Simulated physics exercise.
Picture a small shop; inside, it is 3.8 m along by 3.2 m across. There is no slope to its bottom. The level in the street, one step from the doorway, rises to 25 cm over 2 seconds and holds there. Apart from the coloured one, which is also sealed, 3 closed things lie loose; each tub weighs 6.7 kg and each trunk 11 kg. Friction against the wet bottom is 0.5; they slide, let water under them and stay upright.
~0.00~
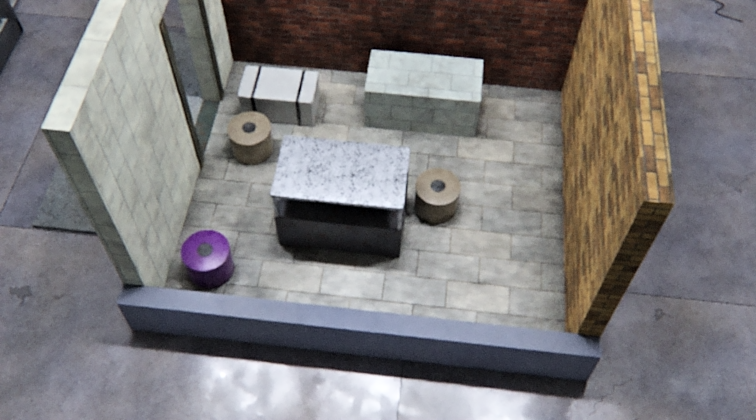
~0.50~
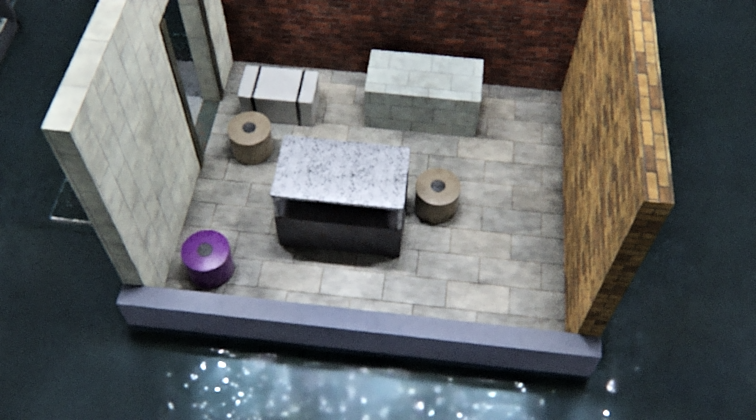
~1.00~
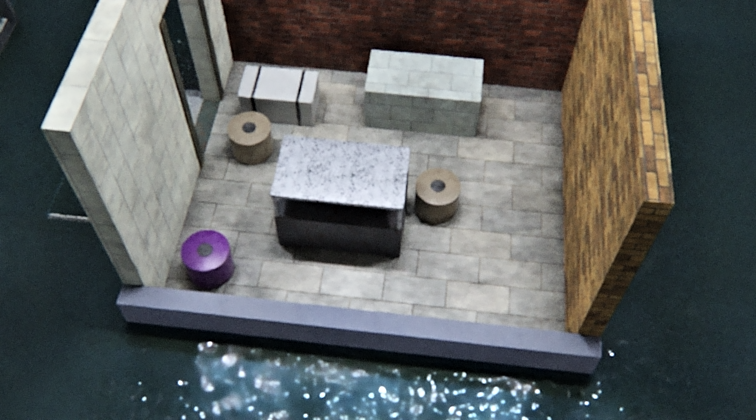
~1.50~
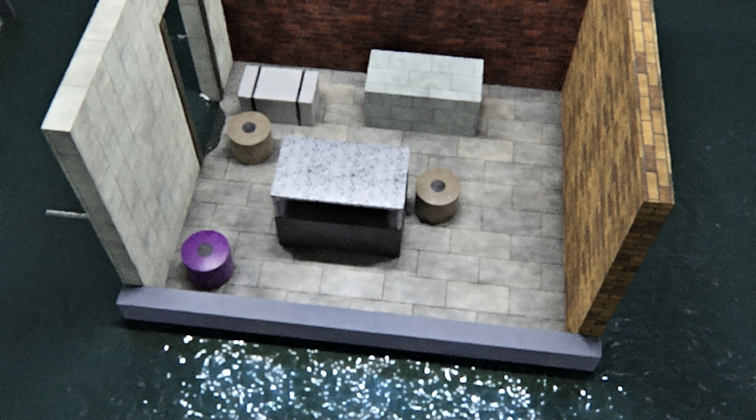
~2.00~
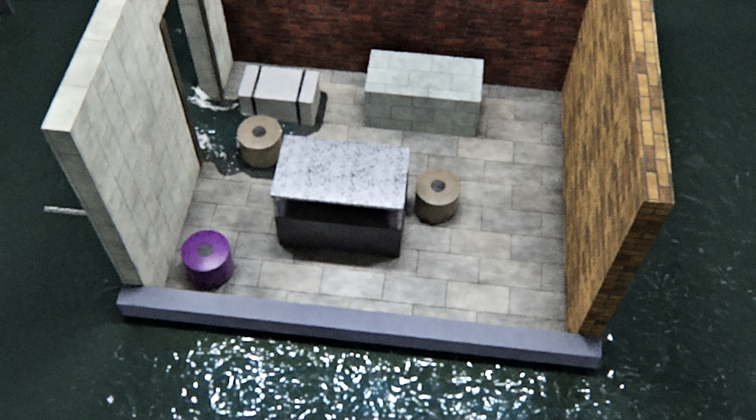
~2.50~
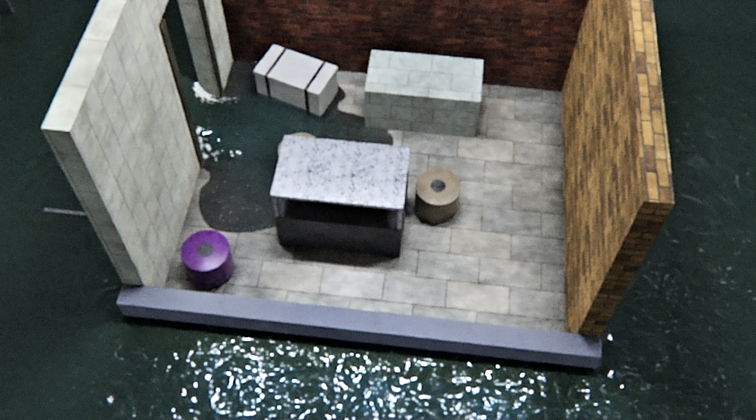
A small walled shop stood open to view as dark water rose around it, then came in through the doorway at left, shifting a tan tub and a pale strapped box while the purple tub stayed put.
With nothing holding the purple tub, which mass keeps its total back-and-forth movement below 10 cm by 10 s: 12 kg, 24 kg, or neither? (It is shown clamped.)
Only 24 kg.
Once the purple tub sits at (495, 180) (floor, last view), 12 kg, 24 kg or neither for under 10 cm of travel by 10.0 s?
It turns out that no load succeeds.
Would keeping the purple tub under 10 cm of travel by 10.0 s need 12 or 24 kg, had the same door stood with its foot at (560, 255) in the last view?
Both masses fail.
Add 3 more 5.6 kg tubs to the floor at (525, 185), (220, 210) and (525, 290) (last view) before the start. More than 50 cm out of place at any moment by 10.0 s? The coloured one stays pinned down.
The first comes out above the threshold, the second below the threshold, the third above the threshold.
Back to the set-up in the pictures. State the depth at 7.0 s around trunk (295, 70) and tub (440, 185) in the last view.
I'd put it at 11 cm and 4 cm respectively.
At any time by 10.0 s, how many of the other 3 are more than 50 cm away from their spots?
I count 3.
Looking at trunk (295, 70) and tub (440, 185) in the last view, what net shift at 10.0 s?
Net displacement, in order: 300 cm; 60 cm.
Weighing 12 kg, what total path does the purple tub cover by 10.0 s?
Path length near 20 cm.
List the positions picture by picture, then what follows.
In the first frame, the purple tub at (205, 250) rests on the ground; water covers 0.0 m2; 0 of 4 have shifted.
In the second frame, the purple tub at (205, 250), on the bottom; water covers 0.0 m2; 0 of 4 have shifted.
In the third frame, the purple tub at (205, 250) rests on the ground; 0.0 m2 under water; 0 of 4 have shifted.
In the fourth frame, the purple tub at (205, 250), on the bottom; 0.0 m2 under water; 0 of 4 have shifted.
In the fifth frame, the purple tub at (205, 250), on the bottom; 0.5 m2 under water; 1 of 4 have shifted.
In the sixth frame, the purple tub at (205, 250) rests on the ground; 2.7 m2 under water; 2 of 4 have shifted.
After 3.5 s the purple tub would be 0 cm from its start with 12 kg and 0 cm from its start with 24 kg; 2 cm of water round it then.
After 4.5 s the purple tub would be 0 cm from its start with 12 kg and 0 cm from its start with 24 kg; 2 cm of water round it then.
After 7.0 s the purple tub would be 0 cm from its start with 12 kg and 0 cm from its start with 24 kg; 4 cm of water round it then.
After 10.0 s the purple tub would be 17 cm from its start with 12 kg and 0 cm from its start with 24 kg; 10 cm of water round it then.
